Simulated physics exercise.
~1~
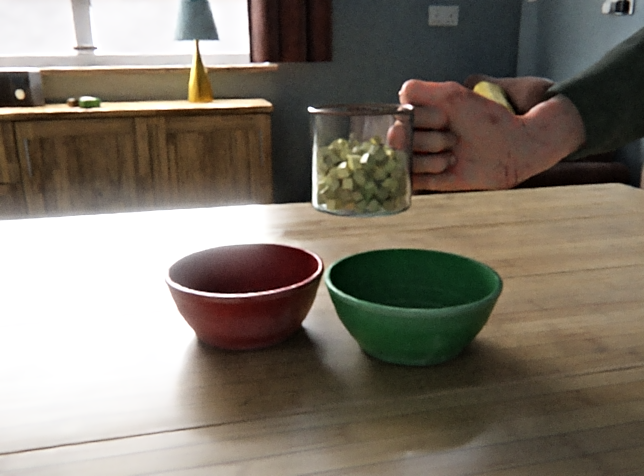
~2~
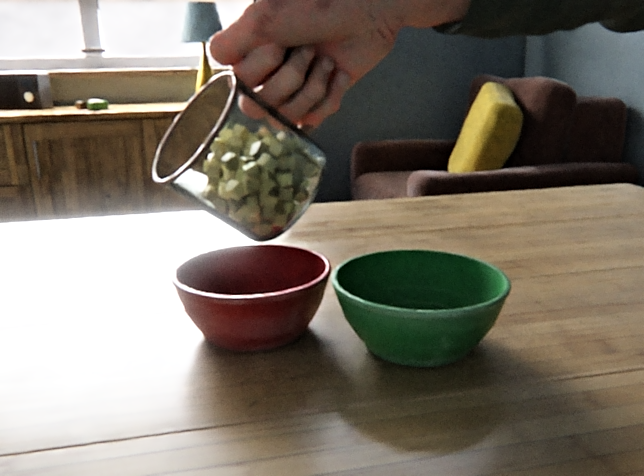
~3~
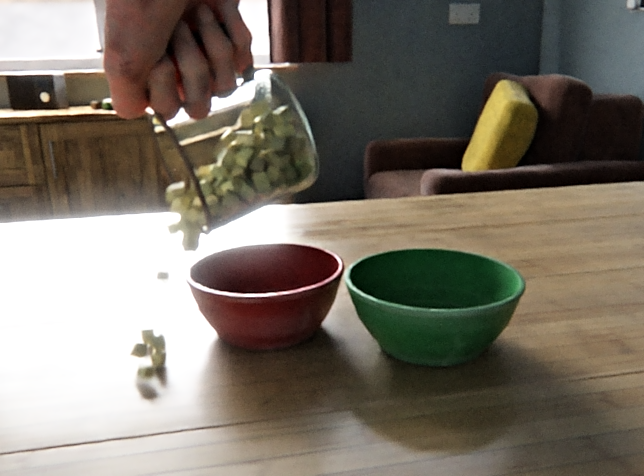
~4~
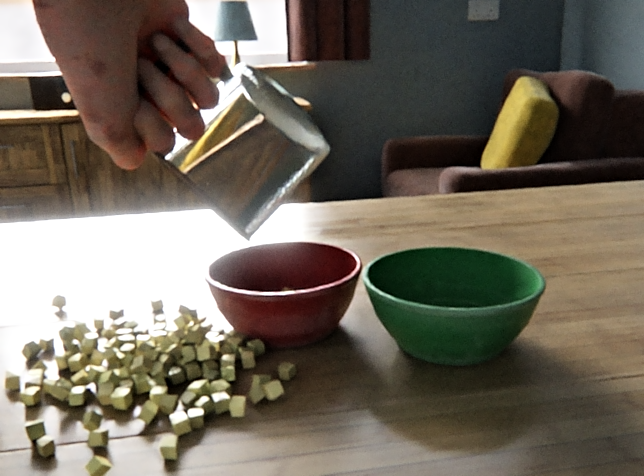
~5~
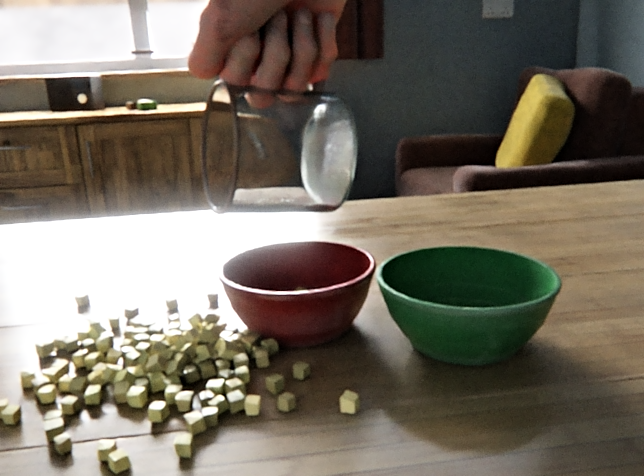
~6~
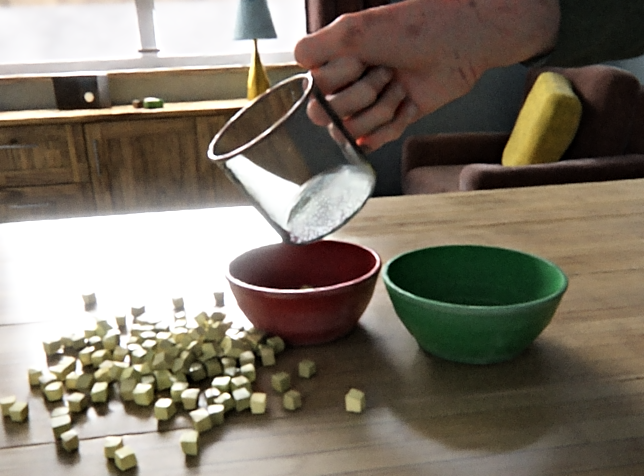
In a living room, a hand tipping a glass cup of pale cubes, spilling nearly all onto the table beside a red bowl.
